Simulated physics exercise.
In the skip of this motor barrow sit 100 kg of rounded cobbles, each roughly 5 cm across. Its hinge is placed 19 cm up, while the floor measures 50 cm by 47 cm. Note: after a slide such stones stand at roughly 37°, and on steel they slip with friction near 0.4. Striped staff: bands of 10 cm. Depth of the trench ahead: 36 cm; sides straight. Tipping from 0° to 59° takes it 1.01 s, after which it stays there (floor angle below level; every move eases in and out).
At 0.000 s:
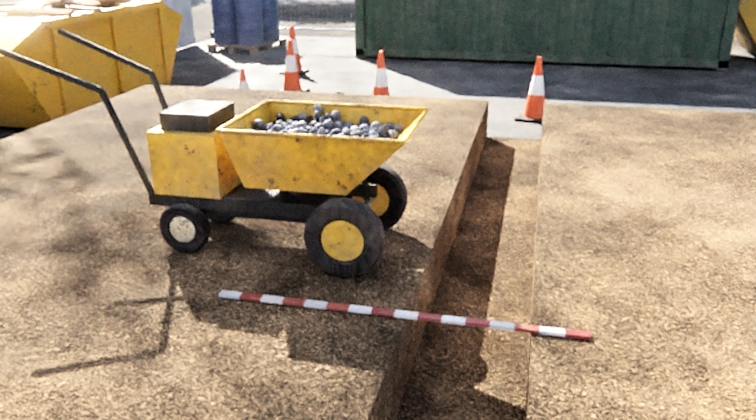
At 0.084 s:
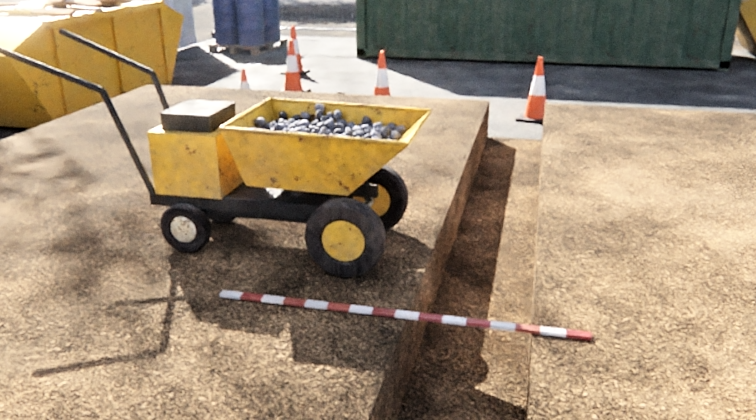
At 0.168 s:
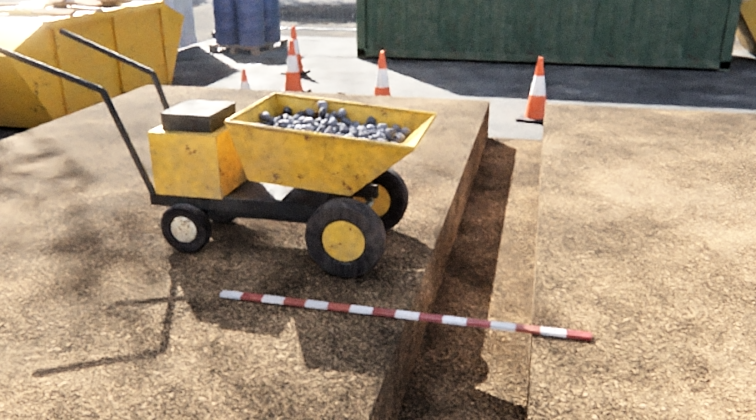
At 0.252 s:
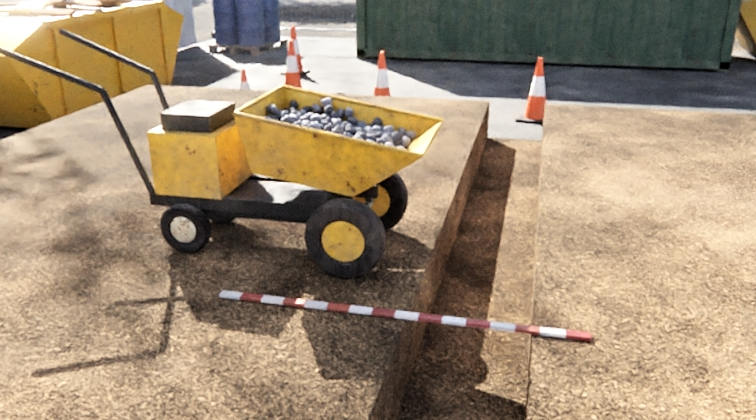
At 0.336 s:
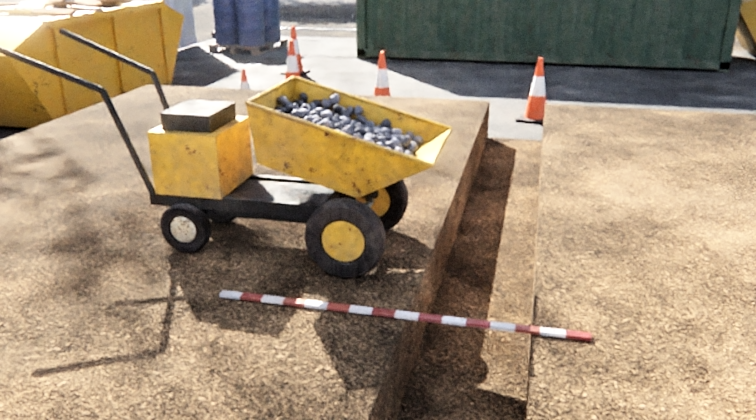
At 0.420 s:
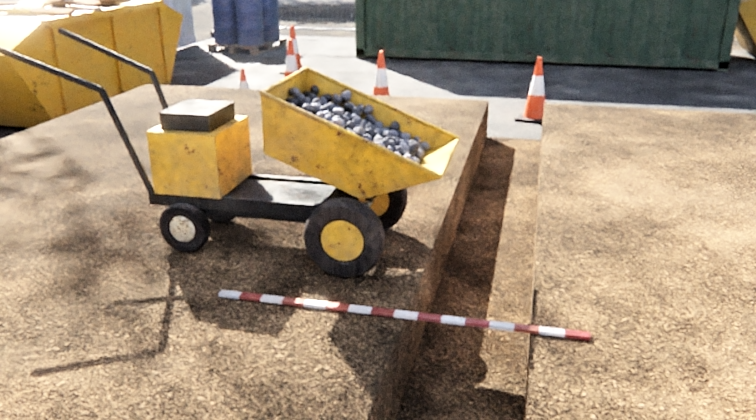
On a sunny building site with orange cones, a small yellow barrow full of grey stones stood beside a trench, and its skip slowly tilted forward, the back rising while the front lip dipped.
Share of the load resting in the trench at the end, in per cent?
94 per cent.
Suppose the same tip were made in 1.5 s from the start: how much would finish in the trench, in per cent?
Roughly 100% would finish there.
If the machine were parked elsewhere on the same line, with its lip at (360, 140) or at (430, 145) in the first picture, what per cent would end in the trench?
The first start gives about 100 per cent, the second about 70.
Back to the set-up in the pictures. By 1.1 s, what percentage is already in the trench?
Close to 15 per cent at that time.
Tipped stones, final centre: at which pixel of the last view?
At about pixel (499, 318) in the last view.
After 0.8 s the floor is at 50°; 100 % in the skip; the foremost stones are at (449, 204).
After 1.1 s the floor is at 59°; 87 % in the skip, 13 % in the trench; the foremost stones are at (517, 255).
After 1.5 s the floor is at 59°; 46 % in the skip, 48 % in the trench, 6 % past the trench; the foremost stones are at (581, 268).
After 3.4 s the floor is at 59°; 0 % in the skip, 94 % in the trench, 6 % past the trench; the foremost stones are at (637, 266).
